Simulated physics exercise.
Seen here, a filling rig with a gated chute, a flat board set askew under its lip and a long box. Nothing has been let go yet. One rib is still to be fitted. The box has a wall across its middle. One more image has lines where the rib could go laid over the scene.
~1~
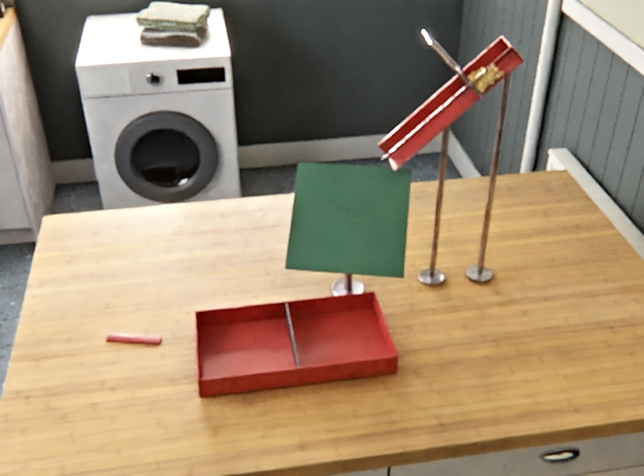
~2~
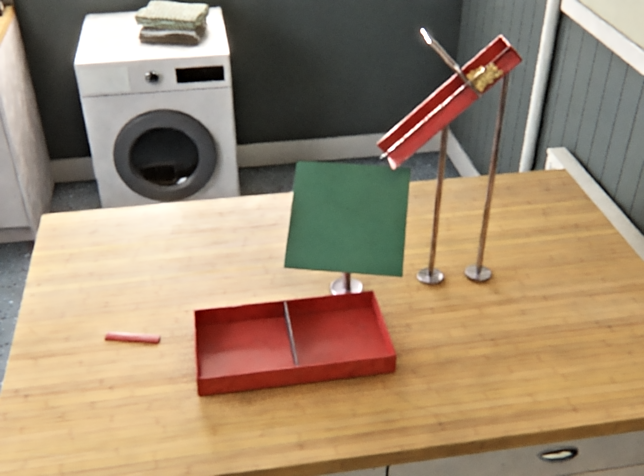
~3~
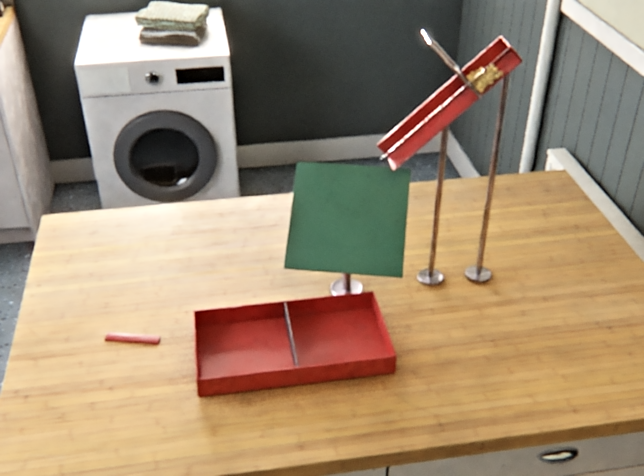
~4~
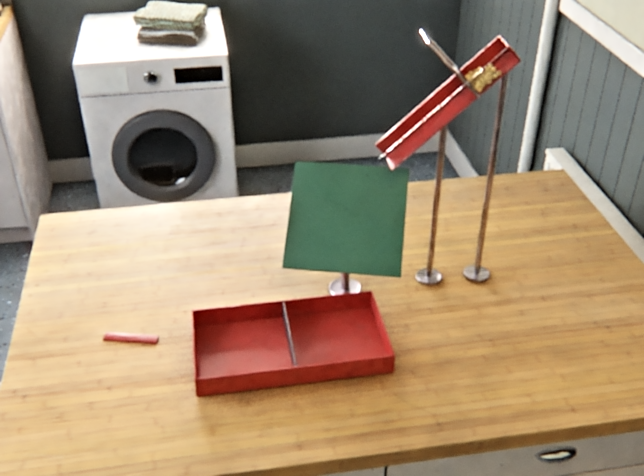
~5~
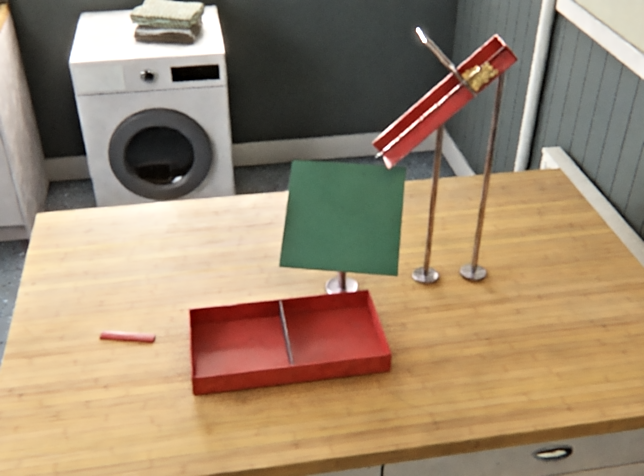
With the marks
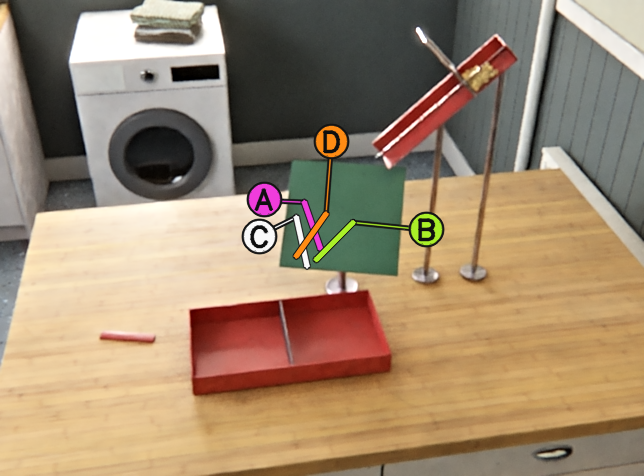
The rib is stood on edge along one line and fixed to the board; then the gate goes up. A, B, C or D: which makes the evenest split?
D works best here.
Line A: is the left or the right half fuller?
Right.
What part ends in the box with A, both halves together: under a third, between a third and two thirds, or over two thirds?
Line A gives over two thirds.
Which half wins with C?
Right.
On the marked copy, line A from (304, 202) to (320, 248); line B from (353, 222) to (316, 259); line C from (296, 217) to (307, 266); line D from (326, 213) to (296, 256).
Choosing A, of what is caught, a small part in the left half, nearly all in the right.
Choosing B, of what is caught, nearly all in the left half, a stray few in the right.
Choosing C, of what is caught, a small part in the left half, nearly all in the right.
Choosing D, of what is caught, about a third in the left half, about half in the right.
